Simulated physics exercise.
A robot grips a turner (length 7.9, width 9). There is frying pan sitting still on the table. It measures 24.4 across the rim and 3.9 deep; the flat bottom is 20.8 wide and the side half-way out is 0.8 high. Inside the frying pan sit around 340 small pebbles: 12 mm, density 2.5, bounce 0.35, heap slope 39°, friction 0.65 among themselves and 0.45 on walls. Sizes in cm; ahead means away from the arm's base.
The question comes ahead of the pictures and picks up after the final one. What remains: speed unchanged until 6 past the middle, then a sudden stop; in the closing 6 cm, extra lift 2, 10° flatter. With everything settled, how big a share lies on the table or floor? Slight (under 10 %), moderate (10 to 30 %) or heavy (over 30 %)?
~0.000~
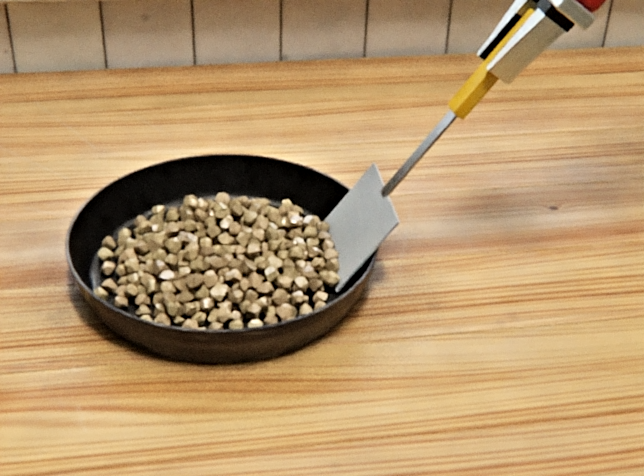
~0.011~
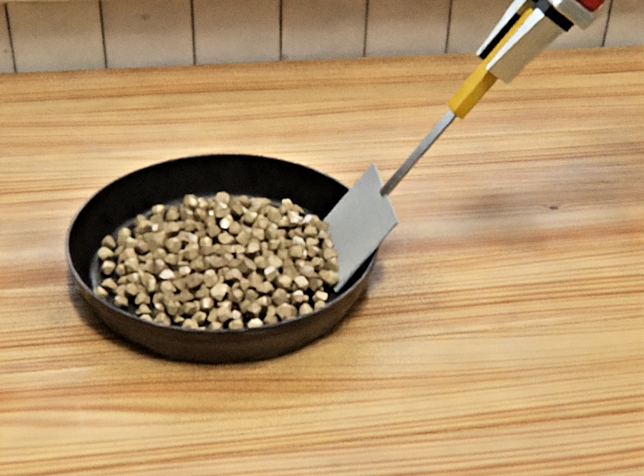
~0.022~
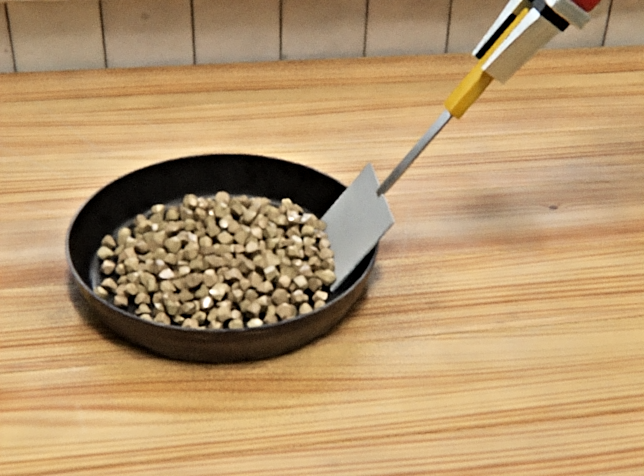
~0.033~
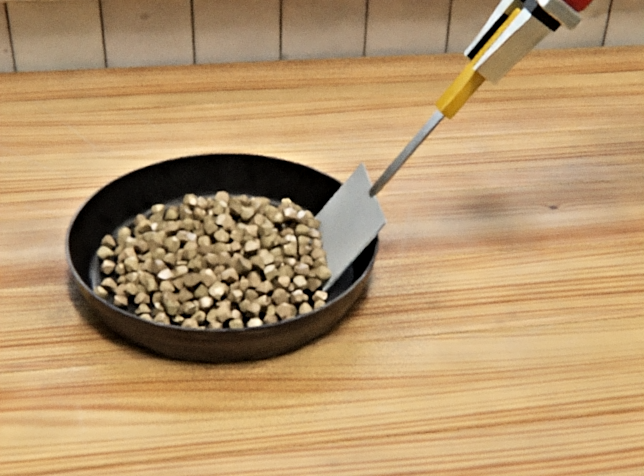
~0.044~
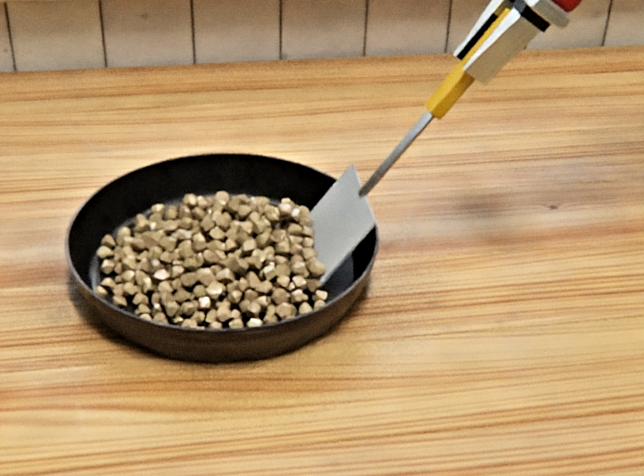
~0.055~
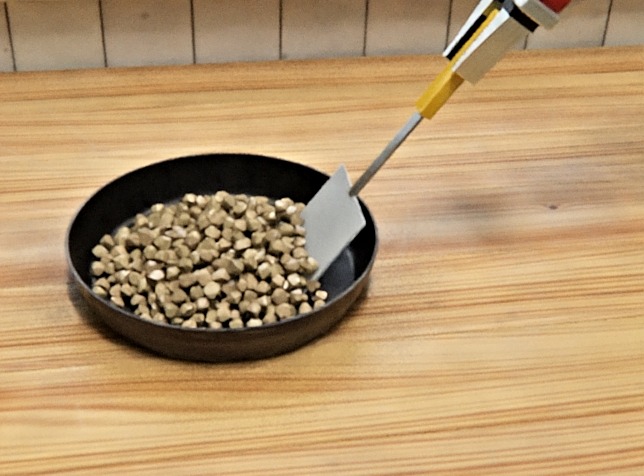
Slight.
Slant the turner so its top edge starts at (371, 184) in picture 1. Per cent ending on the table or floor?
0 percent or so.
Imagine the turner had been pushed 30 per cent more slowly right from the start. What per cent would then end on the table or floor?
About 0 per cent.
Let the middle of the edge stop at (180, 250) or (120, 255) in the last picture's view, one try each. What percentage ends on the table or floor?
0 % and 10 %.
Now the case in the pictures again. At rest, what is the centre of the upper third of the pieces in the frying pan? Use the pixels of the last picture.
Pixel estimate: About (116, 252).
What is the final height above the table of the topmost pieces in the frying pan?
It reaches about 5.5 cm.
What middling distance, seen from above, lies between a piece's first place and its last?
The answer is about 5 cm.
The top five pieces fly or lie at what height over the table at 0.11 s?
Height: Approx. 4 cm.
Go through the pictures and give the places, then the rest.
Turner top edge at (386, 191), sloping 54°; upper third of the load around (231, 253), from x 100 to 330, top at y 200; 343 in the frying pan, in the first frame.
Turner top edge at (386, 191), sloping 54°; upper third of the load around (231, 252), from x 100 to 330, top at y 200, in the second frame.
Turner top edge at (382, 191), sloping 54°; upper third of the load around (235, 252), from x 100 to 330, top at y 200, in the third frame.
Turner top edge at (374, 191), sloping 54°; upper third of the load around (236, 251), from x 100 to 325, top at y 200, in the fourth frame.
Turner top edge at (364, 192), sloping 54°; upper third of the load around (231, 248), from x 100 to 320, top at y 200, in the fifth frame.
Turner top edge at (354, 192), sloping 54°; upper third of the load around (221, 244), from x 95 to 320, top at y 200; 343 in the frying pan, in the sixth frame.
By 0.11 s, sloping 54°, highest piece 4 above the table; 343 in the frying pan.
By 0.16 s, sloping 50°, highest piece 5 above the table; 343 in the frying pan.
By 0.39 s, sloping 44°, highest piece 6 above the table; 330 in the frying pan, 13 on the table or floor.
By 1.44 s, sloping 44°, highest piece 5 above the table; 330 in the frying pan, 13 on the table or floor.
Final count, 330 in the frying pan, 13 on the table or floor. That is 4 % on the table or floor.
